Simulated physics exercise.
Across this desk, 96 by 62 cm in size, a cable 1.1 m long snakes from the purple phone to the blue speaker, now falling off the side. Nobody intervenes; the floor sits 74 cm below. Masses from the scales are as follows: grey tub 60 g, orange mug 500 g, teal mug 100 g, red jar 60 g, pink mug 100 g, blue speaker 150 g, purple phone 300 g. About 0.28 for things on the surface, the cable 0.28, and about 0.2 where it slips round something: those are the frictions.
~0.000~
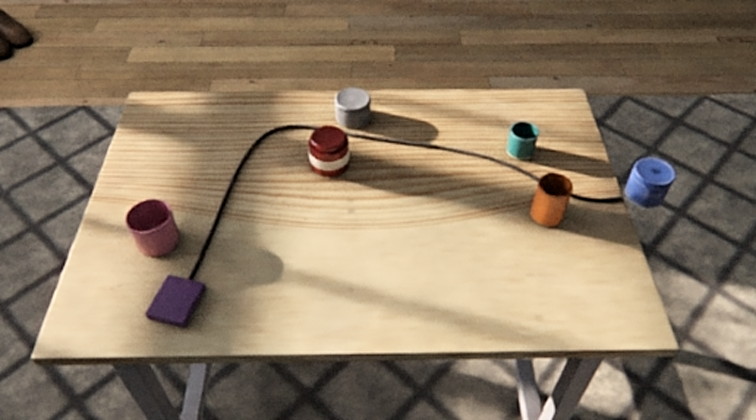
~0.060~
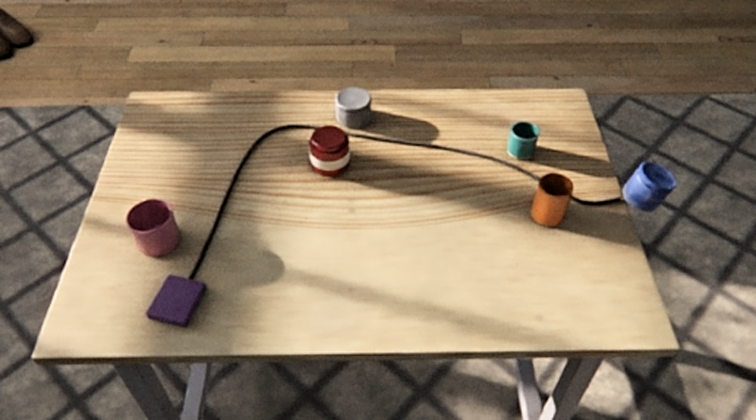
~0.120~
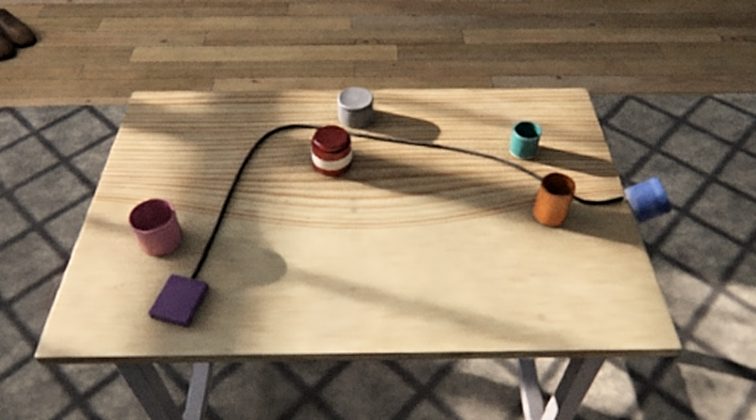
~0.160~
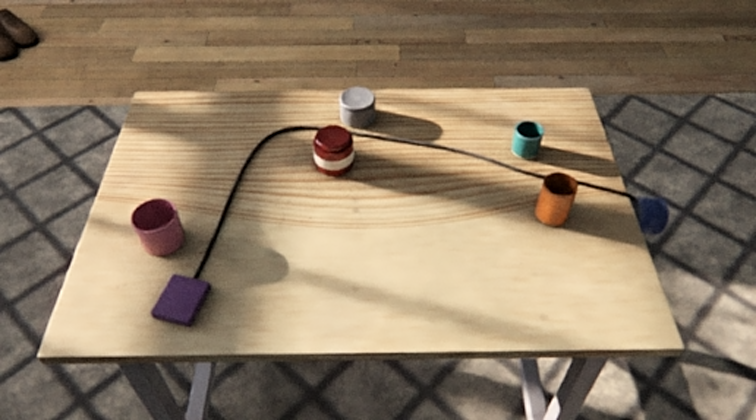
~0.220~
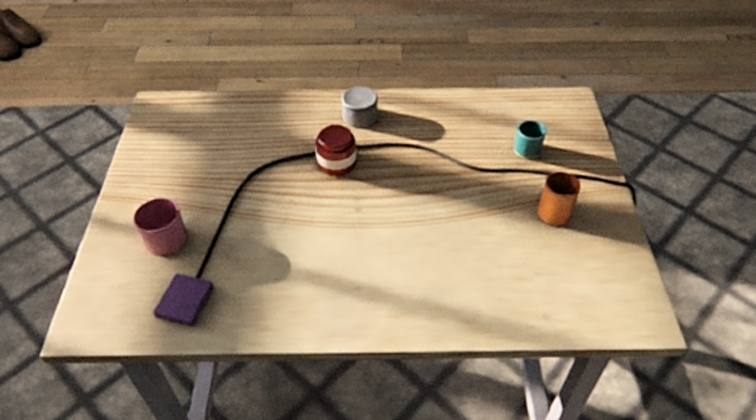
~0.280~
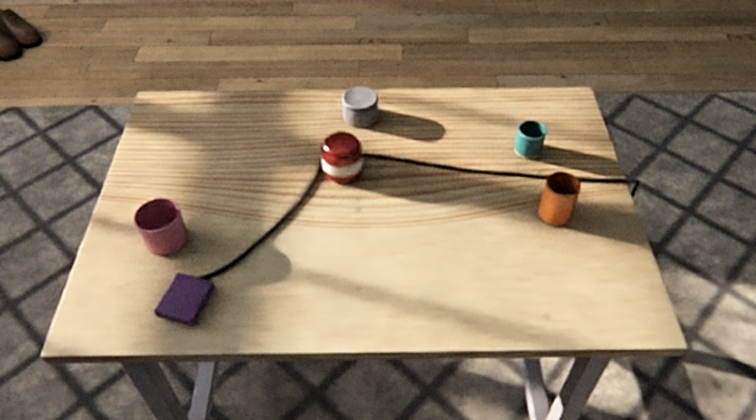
On a wooden desk, a blue speaker tipping off the right edge and dropping from view, its cable tightening against a red jar.
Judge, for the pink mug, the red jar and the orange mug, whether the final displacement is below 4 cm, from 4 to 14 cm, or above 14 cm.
Watch the pink mug stay nearly put; watch the red jar change position a lot; watch the orange mug stay nearly put.
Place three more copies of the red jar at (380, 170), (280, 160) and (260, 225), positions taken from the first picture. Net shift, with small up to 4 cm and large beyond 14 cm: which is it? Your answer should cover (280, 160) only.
Net shift there: A lot.
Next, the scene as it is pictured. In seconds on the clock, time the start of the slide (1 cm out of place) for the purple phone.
Purple phone: 0.42 s.
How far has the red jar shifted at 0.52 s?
The red jar is around 35 cm from where it began.
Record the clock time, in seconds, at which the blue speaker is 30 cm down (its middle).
At about 0.36 s.
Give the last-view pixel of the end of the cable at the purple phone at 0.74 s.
Close to (269, 281) in the last picture.
After 0.5 s, the cable's tail end at (236, 284); red jar 37 cm off its start, blue speaker over the edge, purple phone 4 cm off its start.
After 0.7 s, the cable's tail end at (269, 281); red jar over the edge, blue speaker over the edge, purple phone 9 cm off its start.
After 1.0 s, the cable's tail end at (298, 271); red jar over the edge, purple phone 14 cm off its start at (273, 274), blue speaker over the edge.
After 1.2 s, the cable's tail end at (326, 263); red jar over the edge, purple phone 19 cm off its start, blue speaker over the edge.
After 2.4 s, the cable's tail end at (374, 249); red jar over the edge, orange mug 0 cm off its start at (564, 183), pink mug 0 cm off its start at (156, 215), purple phone 27 cm off its start at (351, 251).
